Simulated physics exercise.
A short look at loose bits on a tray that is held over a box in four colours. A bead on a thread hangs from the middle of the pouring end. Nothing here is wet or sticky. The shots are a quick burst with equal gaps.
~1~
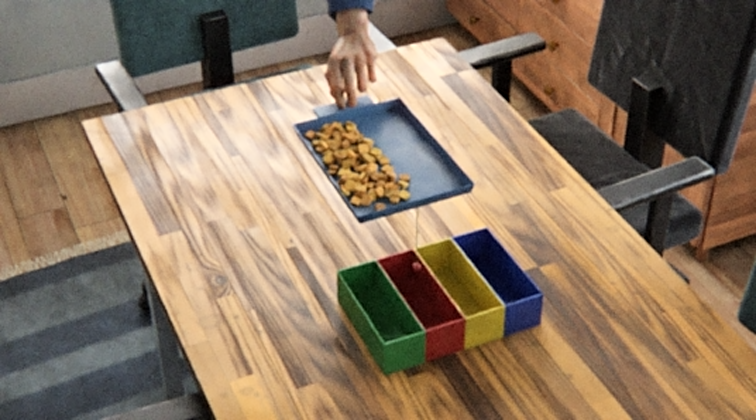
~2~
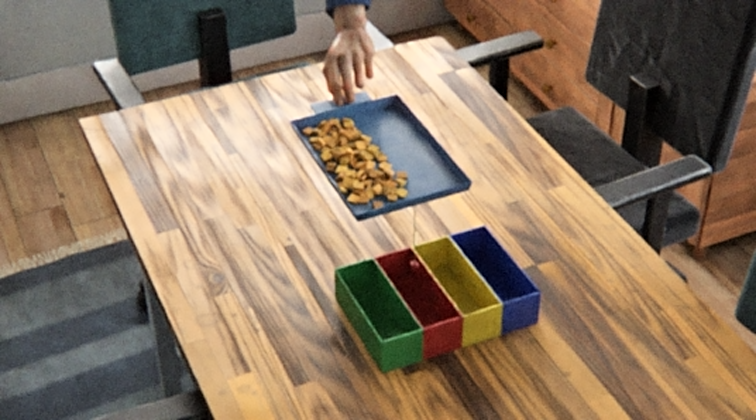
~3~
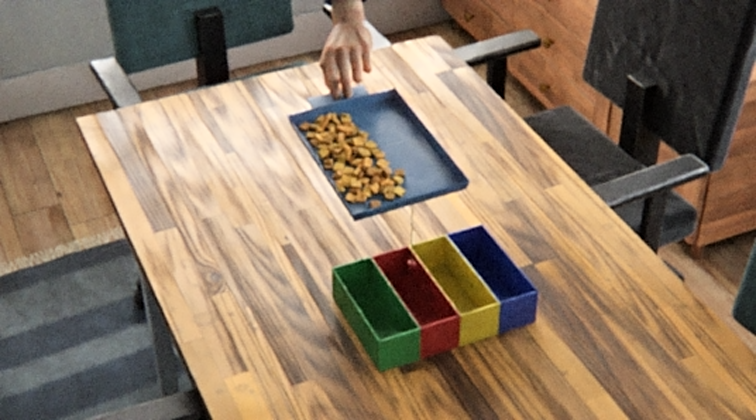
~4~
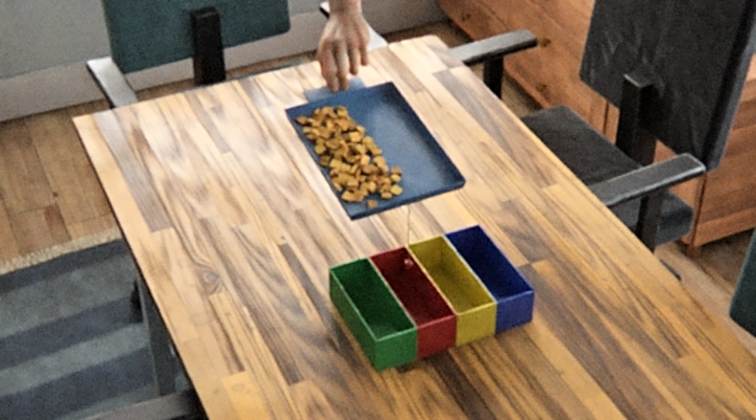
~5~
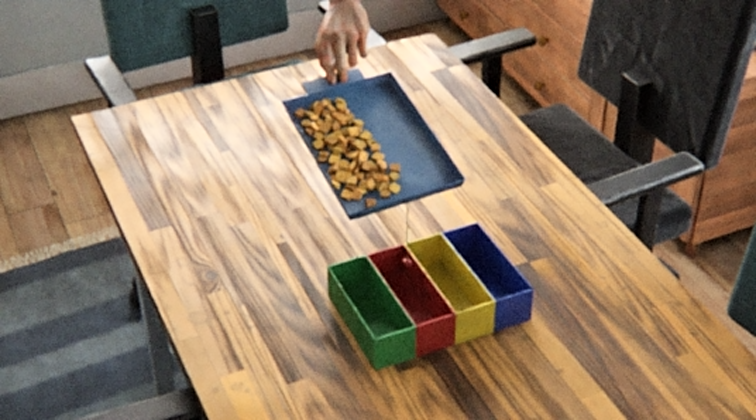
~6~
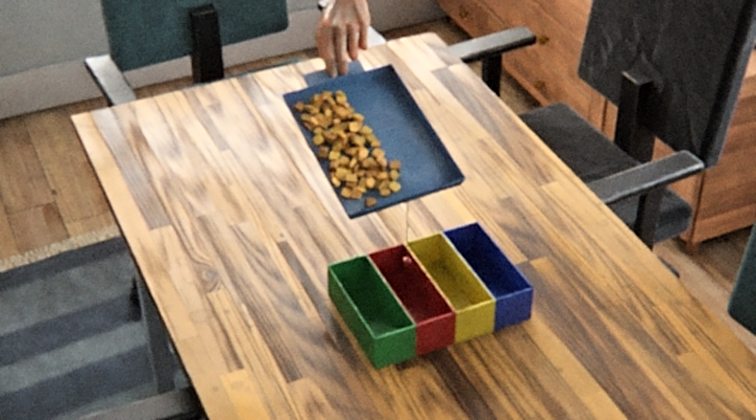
On a striped wooden table ringed by dark chairs, seen from above at an angle, a rug lies at left and wooden drawers stand at right. A hand at the far edge holds a blue tray with golden-brown pieces on its left side, above a box with green, red, yellow and blue cells, a bead hanging between. The hand gradually raises the tray's far end, while the view shifts very slightly.
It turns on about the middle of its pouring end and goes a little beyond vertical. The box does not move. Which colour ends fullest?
Most goes to the green cell.
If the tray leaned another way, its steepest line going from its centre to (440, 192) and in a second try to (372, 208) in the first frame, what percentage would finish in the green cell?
Roughly 0 per cent, and 70 per cent.
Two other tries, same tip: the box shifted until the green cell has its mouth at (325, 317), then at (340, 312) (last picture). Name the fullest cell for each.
First the cell in red, then the red cell.
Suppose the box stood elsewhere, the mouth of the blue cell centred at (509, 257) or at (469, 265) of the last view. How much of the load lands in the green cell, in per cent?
In turn 40 and 40 in a hundred.
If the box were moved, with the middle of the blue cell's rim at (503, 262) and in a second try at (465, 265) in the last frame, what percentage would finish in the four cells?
Roughly 70 per cent, and 100 per cent.
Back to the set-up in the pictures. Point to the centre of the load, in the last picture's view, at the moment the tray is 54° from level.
Roughly at (371, 177).
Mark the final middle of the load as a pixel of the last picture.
Around (378, 328).
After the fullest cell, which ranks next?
In second place: The red one.
Soon after the last picture, tray tipped steeply; all on the tray.
A little later, tray tipped right over; about half on the tray; about a third in the green cell; a small part in the red cell; a small part falling or outside the box.
Later still, tray tipped past a quarter turn; about two thirds in the green cell; about a quarter in the red cell; a small part falling or outside the box.
At rest, tray tipped past a quarter turn; about two thirds in the green cell; about a quarter in the red cell; none in the yellow cell; none in the blue cell; a small part outside the box.
